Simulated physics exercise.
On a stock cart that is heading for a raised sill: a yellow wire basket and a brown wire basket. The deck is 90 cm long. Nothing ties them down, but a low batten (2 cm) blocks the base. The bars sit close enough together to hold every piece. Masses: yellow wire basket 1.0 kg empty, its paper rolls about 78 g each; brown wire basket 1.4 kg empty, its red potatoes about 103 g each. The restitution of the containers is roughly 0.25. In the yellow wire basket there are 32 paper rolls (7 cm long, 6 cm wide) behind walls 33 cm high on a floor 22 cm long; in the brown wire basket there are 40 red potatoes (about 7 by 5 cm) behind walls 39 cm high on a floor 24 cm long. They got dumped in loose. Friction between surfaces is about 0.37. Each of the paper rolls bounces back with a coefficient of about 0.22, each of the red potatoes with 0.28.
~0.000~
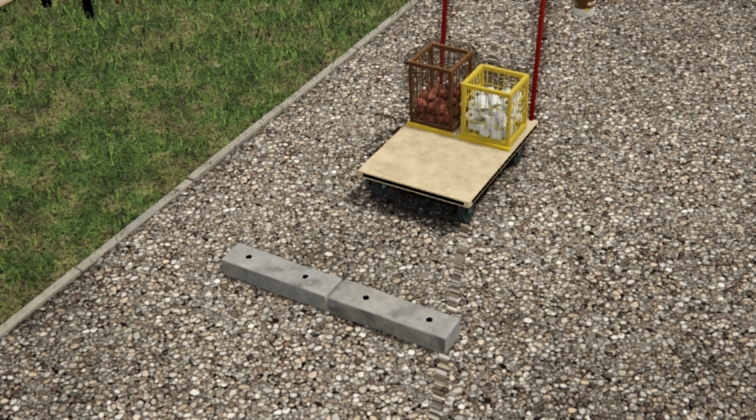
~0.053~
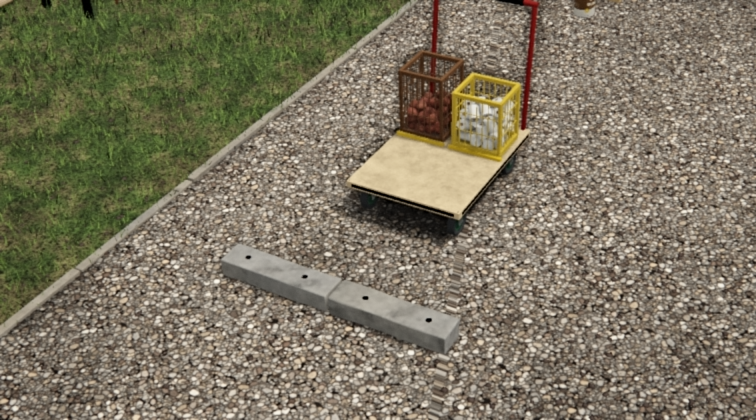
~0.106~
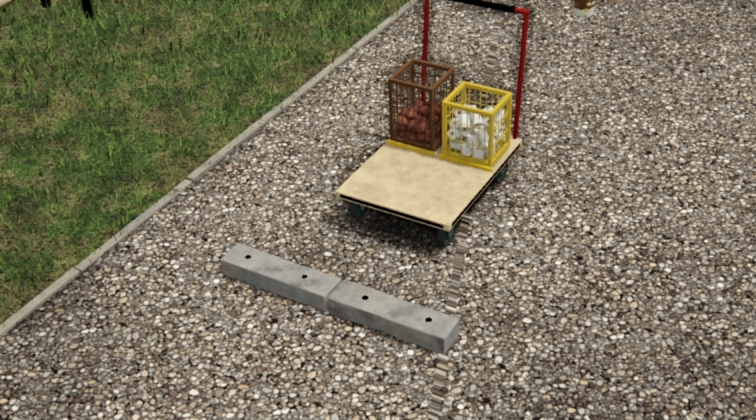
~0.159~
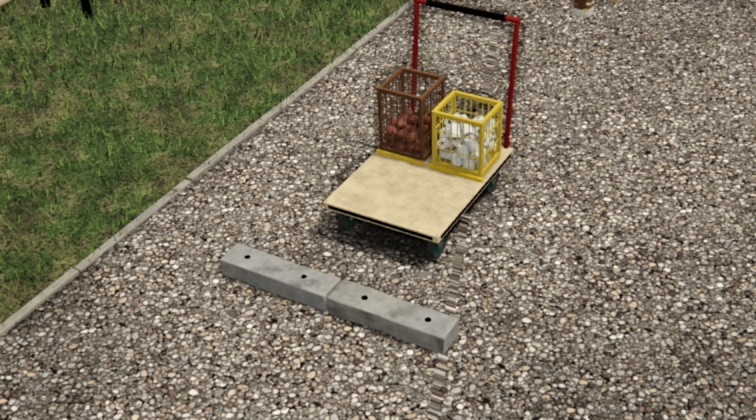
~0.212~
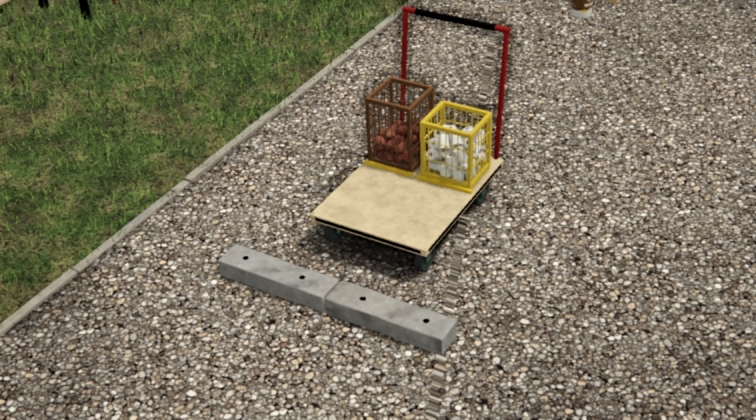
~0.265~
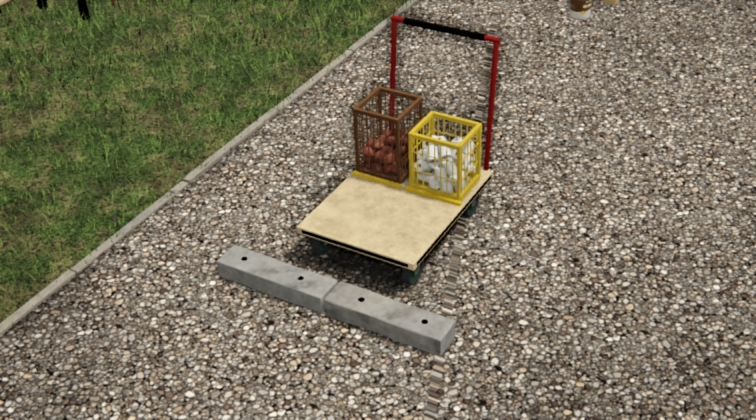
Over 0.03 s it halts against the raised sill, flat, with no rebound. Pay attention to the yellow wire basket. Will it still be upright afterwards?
No, it capsizes.
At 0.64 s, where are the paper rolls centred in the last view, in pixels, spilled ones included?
Centre approx. at (415, 192).
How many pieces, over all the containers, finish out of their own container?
Taken together it comes to about 10.
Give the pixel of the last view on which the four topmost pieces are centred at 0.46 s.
Their mean place is near (424, 164) in the last picture.
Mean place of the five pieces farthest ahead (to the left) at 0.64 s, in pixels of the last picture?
Pixel (408, 201), give or take.
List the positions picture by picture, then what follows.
In the first frame (each is followed by its nearest rim corner in this view), yellow wire basket, (510, 93); brown wire basket, (451, 70); 73 cm short of the stop; none out.
In the second frame, yellow wire basket, (501, 103); brown wire basket, (442, 79); 62 cm short of the stop.
In the third frame, yellow wire basket, (492, 112); brown wire basket, (432, 88); 51 cm short of the stop.
In the fourth frame, yellow wire basket, (482, 122); brown wire basket, (421, 97); 40 cm short of the stop.
In the fifth frame, yellow wire basket, (471, 133); brown wire basket, (410, 108); 29 cm short of the stop.
In the sixth frame, yellow wire basket, (460, 145); brown wire basket, (398, 119); 18 cm short of the stop; none out.
After 0.34 s, it starts to lose speed.
After 0.46 s, the yellow wire basket leans 28° with 0 of 32 out and the brown wire basket leans 18° with 0 of 40 out.
After 0.64 s, the yellow wire basket leans 65° with 0 of 32 out and the brown wire basket leans 16° with 0 of 40 out.
After 0.94 s, the yellow wire basket is down with 5 of 32 out and the brown wire basket is upright with 0 of 40 out.
Outcome (at 1.38 s), the yellow wire basket is down with 10 of 32 out and the brown wire basket is upright with 0 of 40 out. Greatest lean of the yellow wire basket, 95°.
